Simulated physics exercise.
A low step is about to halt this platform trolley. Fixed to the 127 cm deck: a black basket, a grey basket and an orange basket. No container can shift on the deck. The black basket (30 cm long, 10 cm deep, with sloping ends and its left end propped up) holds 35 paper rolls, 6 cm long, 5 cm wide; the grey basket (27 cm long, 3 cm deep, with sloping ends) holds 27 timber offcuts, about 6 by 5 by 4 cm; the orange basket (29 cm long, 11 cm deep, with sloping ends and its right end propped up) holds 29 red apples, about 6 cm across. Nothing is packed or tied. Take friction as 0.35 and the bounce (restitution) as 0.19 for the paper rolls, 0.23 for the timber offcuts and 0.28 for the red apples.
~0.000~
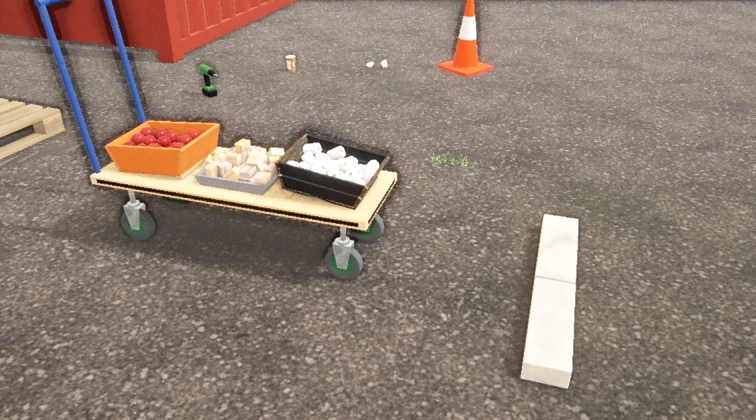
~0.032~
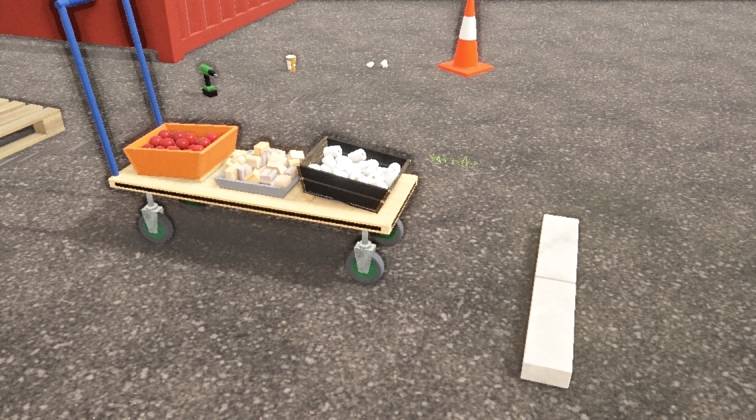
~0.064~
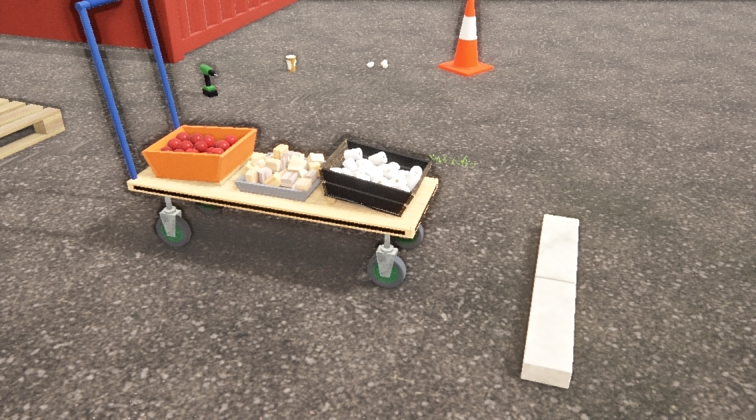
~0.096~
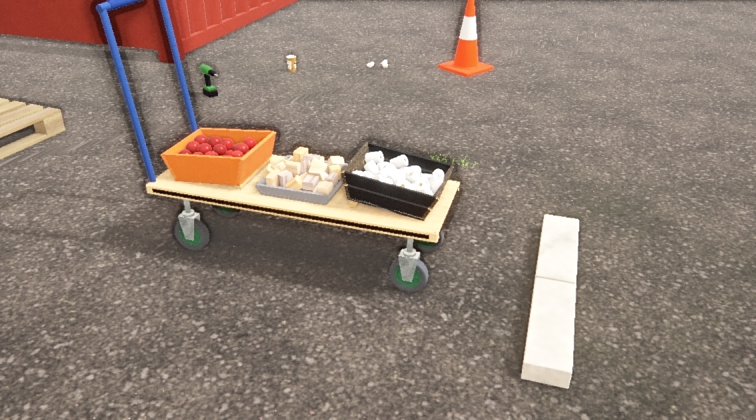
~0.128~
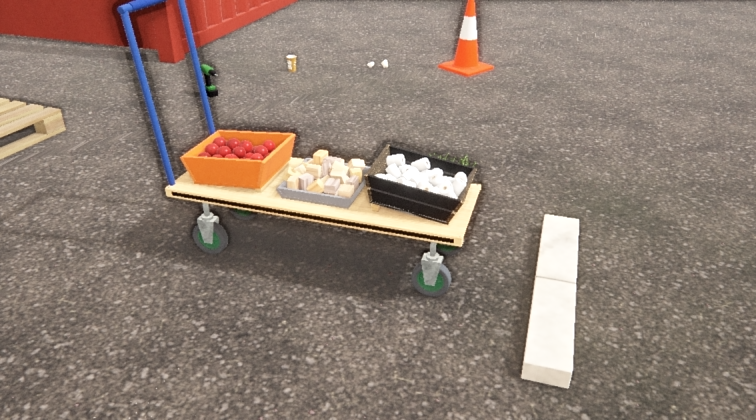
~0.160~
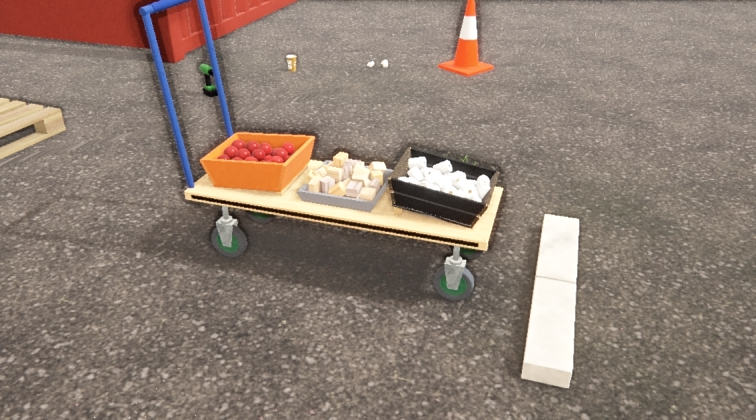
On dark asphalt, a blue-handled platform trolley carrying baskets of red apples, wooden blocks and white rolls rolling steadily right.
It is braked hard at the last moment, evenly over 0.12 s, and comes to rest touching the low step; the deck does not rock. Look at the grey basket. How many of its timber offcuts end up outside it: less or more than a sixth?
The grey basket loses more than a sixth of its timber offcuts.
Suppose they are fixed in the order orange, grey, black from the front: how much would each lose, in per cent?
Then black basket 20, grey basket 30, orange basket 0 per cent.
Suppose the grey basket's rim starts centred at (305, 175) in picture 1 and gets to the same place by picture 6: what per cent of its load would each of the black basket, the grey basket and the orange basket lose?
In that case black basket 0, grey basket 0, orange basket 0 per cent.
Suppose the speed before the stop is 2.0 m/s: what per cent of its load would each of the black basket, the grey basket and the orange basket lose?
In that case black basket 0, grey basket 40, orange basket 0 per cent.
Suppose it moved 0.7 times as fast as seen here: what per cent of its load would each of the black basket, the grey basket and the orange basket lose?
Then black basket 10, grey basket 20, orange basket 0 per cent.
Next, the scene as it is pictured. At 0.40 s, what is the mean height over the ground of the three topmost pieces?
About 54 cm.
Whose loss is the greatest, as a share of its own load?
The grey basket.
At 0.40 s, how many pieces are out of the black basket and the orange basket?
Out by then, roughly: Black basket 4, orange basket 1.
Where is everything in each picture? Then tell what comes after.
In the first picture (places track the rim corner closest to us here), grey basket (264, 185); orange basket (180, 149); 70 cm to go; all still inside.
Grey basket (285, 189); orange basket (200, 152); 61 cm to go, in the second picture.
Grey basket (307, 192); orange basket (220, 155); 51 cm to go, in the third picture.
Grey basket (329, 195); orange basket (241, 158); 42 cm to go, in the fourth picture.
Grey basket (351, 199); orange basket (262, 161); 33 cm to go, in the fifth picture.
Grey basket (373, 202); orange basket (283, 164); 23 cm to go; all still inside, in the sixth picture.
After 0.18 s, braking starts.
After 0.28 s, the black basket has all 35, the grey basket has all 27 and the orange basket has all 29.
After 0.40 s, the black basket is down by 4 of 35, the grey basket is down by 7 of 27 and the orange basket is down by 1 of 29.
After 0.63 s, the black basket is down by 7 of 35, the grey basket is down by 9 of 27 and the orange basket is down by 1 of 29.
Outcome (at 1.13 s), the black basket is down by 7 of 35, the grey basket is down by 9 of 27 and the orange basket is down by 1 of 29. Asked share, 9 of 27, 33 per cent.
